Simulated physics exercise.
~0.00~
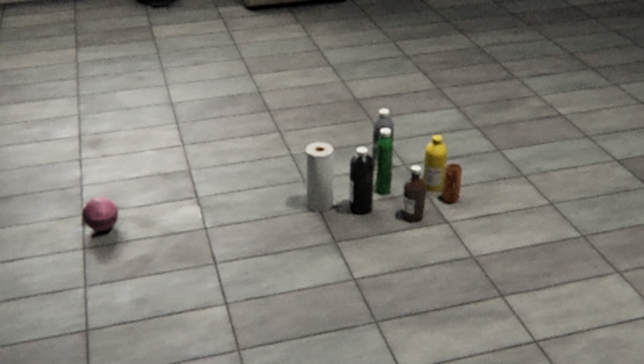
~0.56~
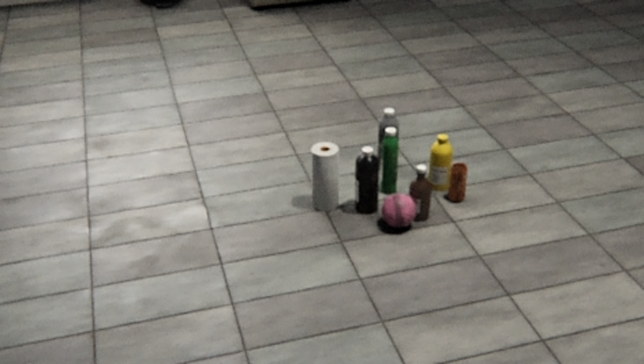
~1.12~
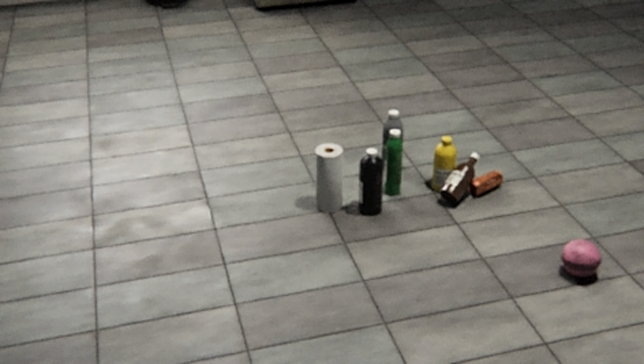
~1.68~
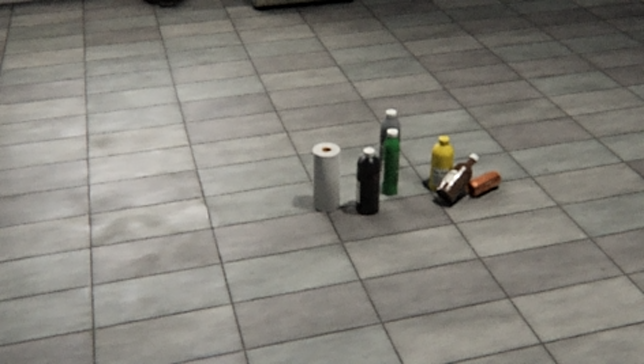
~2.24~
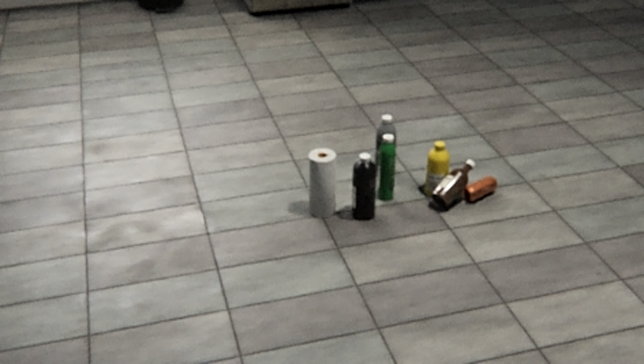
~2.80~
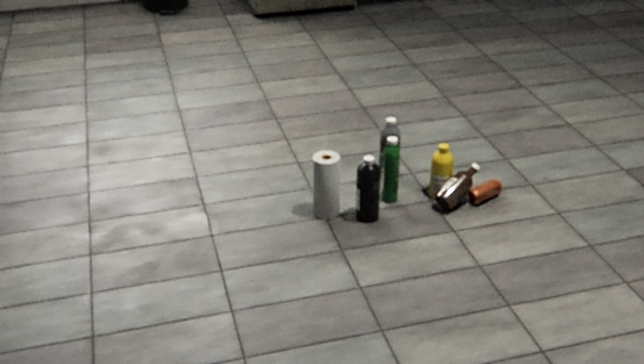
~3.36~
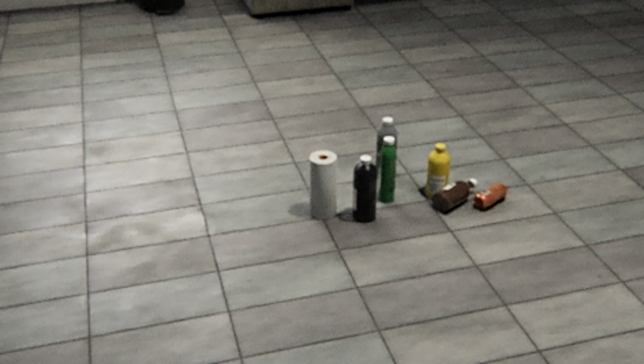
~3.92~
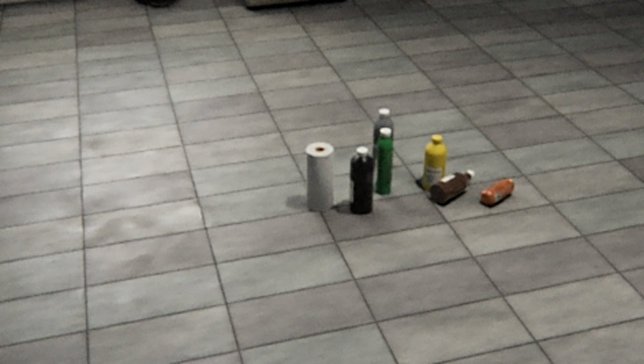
At the start, a pink ball is at the left of a grey tiled floor, while a white roll, five bottles and a small orange can stand grouped toward the right. The ball travels right and reaches the brown bottle at the front of the group. It carries on to the right, leaving the brown bottle and the orange can toppled, and then passes out of view. The brown bottle, at first propped at a slant, settles flat, and the can shifts slightly right. At the end, both lie on the floor beside the yellow bottle, while the roll and other bottles remain upright.
